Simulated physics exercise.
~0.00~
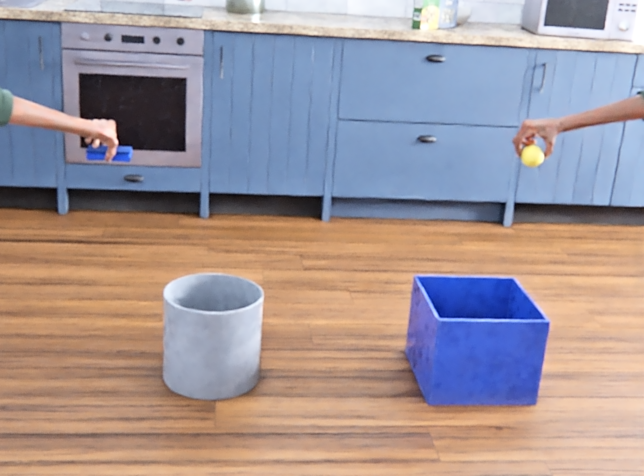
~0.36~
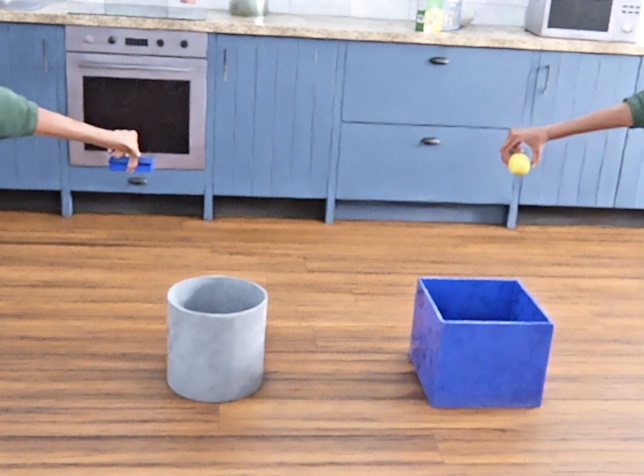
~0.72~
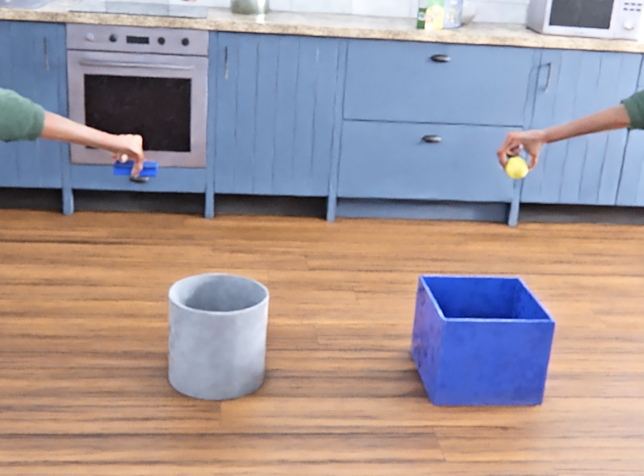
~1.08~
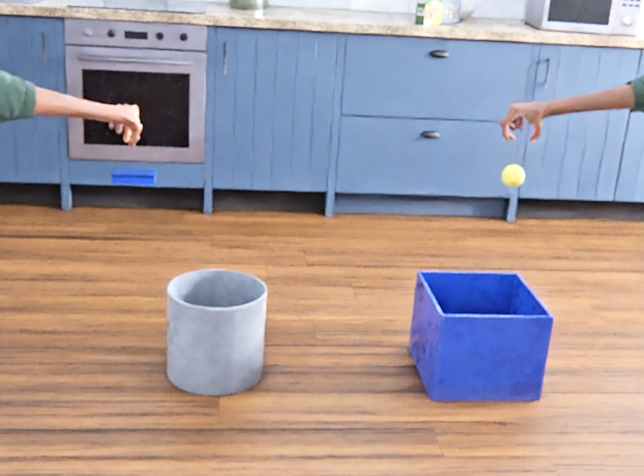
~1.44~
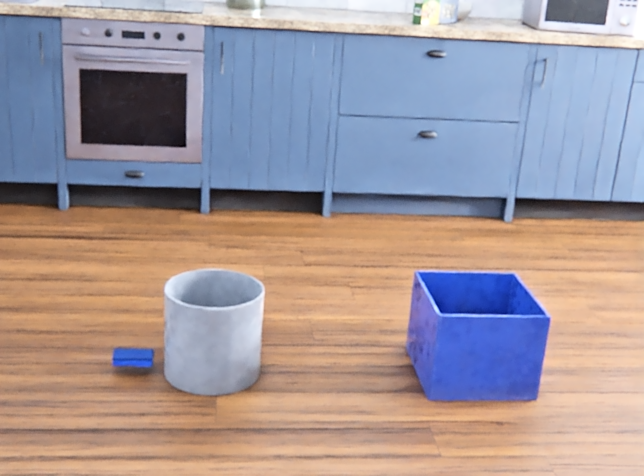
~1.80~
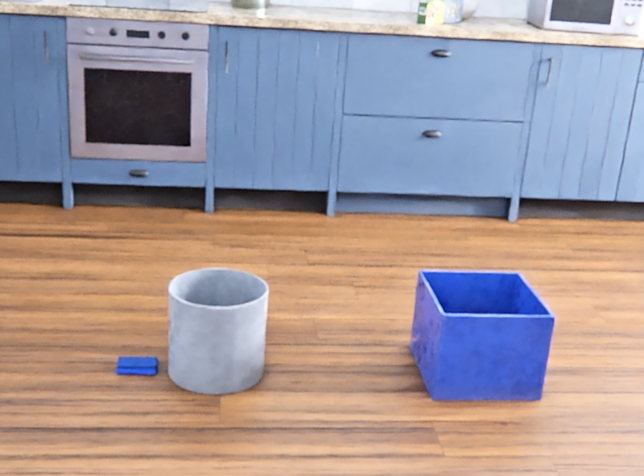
To begin with, two hands reach in from either side of a kitchen with blue cabinets, the left one holding a blue sponge and the right one a yellow lemon. Below them, a round grey bin and a square blue basket stand on the wooden floor. The hands move a little inward, the sponge going right and the lemon left, then dip slightly. Both hands let go and draw back as the two things fall. The sponge misses the bin and rests on the floor to its left, while the lemon lands out of sight inside the blue basket.
